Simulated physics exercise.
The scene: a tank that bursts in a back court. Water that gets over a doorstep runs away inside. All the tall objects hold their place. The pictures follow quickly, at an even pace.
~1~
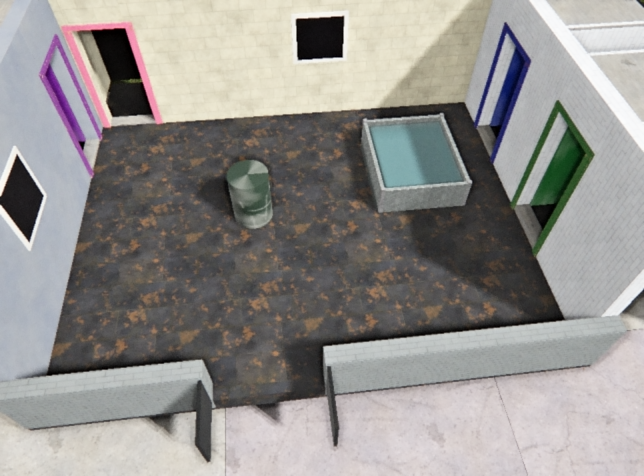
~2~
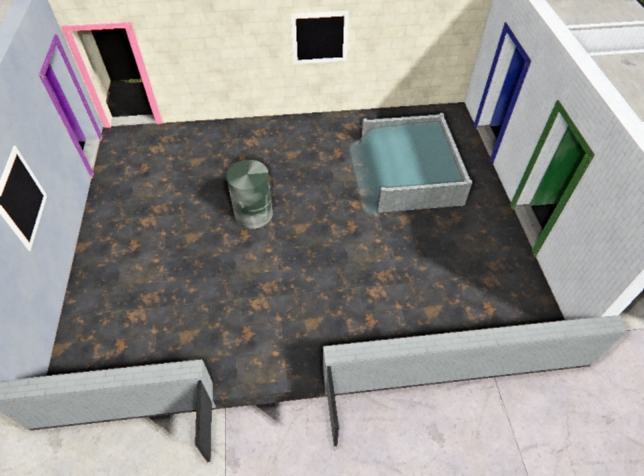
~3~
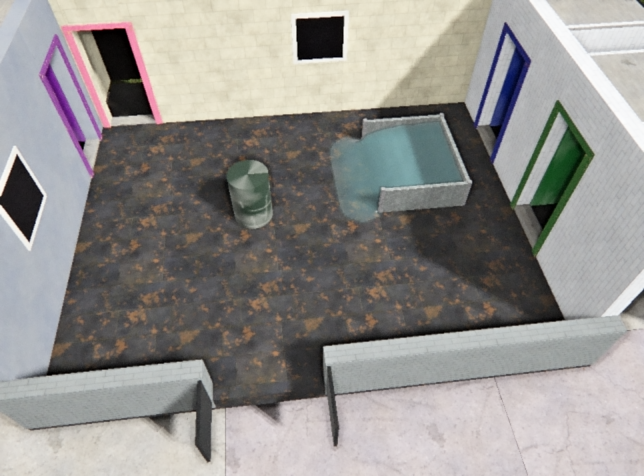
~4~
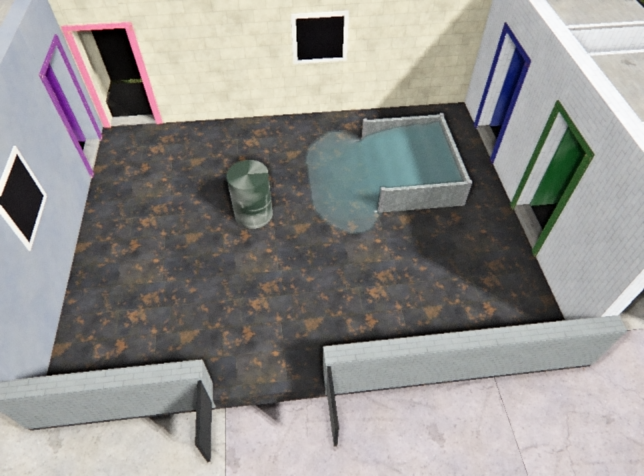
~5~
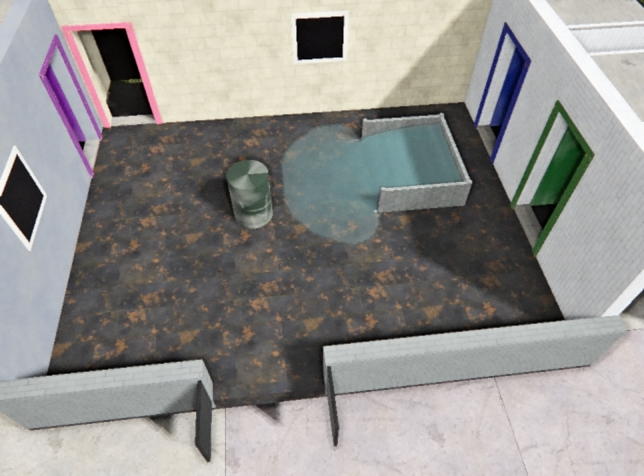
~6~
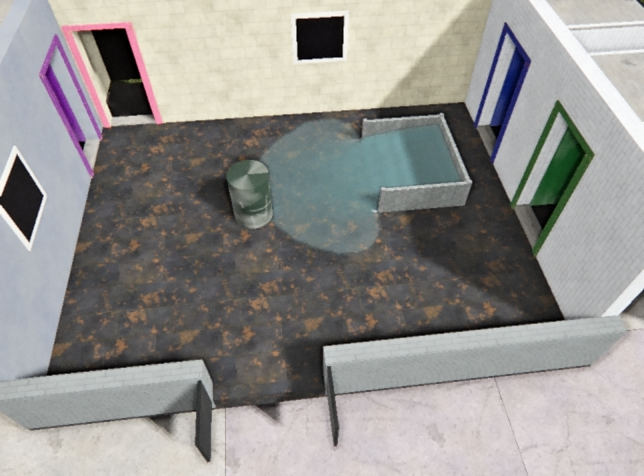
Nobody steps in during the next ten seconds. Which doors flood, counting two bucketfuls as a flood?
The blue door stays under that; the purple door takes more than that; the green door stays under that; the pink door takes more than that.
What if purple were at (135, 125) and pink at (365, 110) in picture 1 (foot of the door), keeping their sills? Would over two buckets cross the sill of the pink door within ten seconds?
Then: Pink door is under.
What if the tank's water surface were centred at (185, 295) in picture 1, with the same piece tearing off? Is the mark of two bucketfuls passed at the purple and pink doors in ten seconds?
In short: The purple one keeps below it; the pink one passes that mark.
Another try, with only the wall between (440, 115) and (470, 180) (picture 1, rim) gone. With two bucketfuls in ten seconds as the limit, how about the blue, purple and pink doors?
My reading: Blue door takes more; purple door is under; pink door keeps below it.
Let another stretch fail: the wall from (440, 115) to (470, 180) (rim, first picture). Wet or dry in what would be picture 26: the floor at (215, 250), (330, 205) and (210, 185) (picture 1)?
As listed: No water, no water, not flooded.
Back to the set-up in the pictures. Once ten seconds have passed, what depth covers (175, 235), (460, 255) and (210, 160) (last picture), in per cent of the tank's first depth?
Roughly 4, 0 and 4 per cent, in turn.
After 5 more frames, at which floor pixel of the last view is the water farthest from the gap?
Close to (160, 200).
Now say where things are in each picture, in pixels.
Still water in the open tank at (414, 154), in the first picture.
Water pours out at (374, 168) and has run to (372, 212), in the second picture.
Water pours out at (373, 170) and has run to (363, 218), in the third picture.
The front is at (336, 223), out from the gap at (373, 170), in the fourth picture.
Water pours out at (373, 170) and has run to (296, 213), in the fifth picture.
The front is at a hidden place, out from the gap at (373, 171), in the sixth picture.
A moment on, water covers 25 % of the floor; the blue door not reached, the purple door not reached, the green door not reached, the pink door not reached.
Next, water covers 40 % of the floor; the blue door not reached, the purple door not reached, the green door not reached, the pink door not reached.
Then, water covers 55 % of the floor; the blue door not reached, the purple door over two buckets in, the green door not reached, the pink door under two buckets in.
Later, water covers 55 % of the floor; the blue door not reached, the purple door over two buckets in, the green door not reached, the pink door over two buckets in.
In the end, water covers 65 % of the floor; the blue door not reached, the purple door over two buckets in, the green door not reached, the pink door over two buckets in.
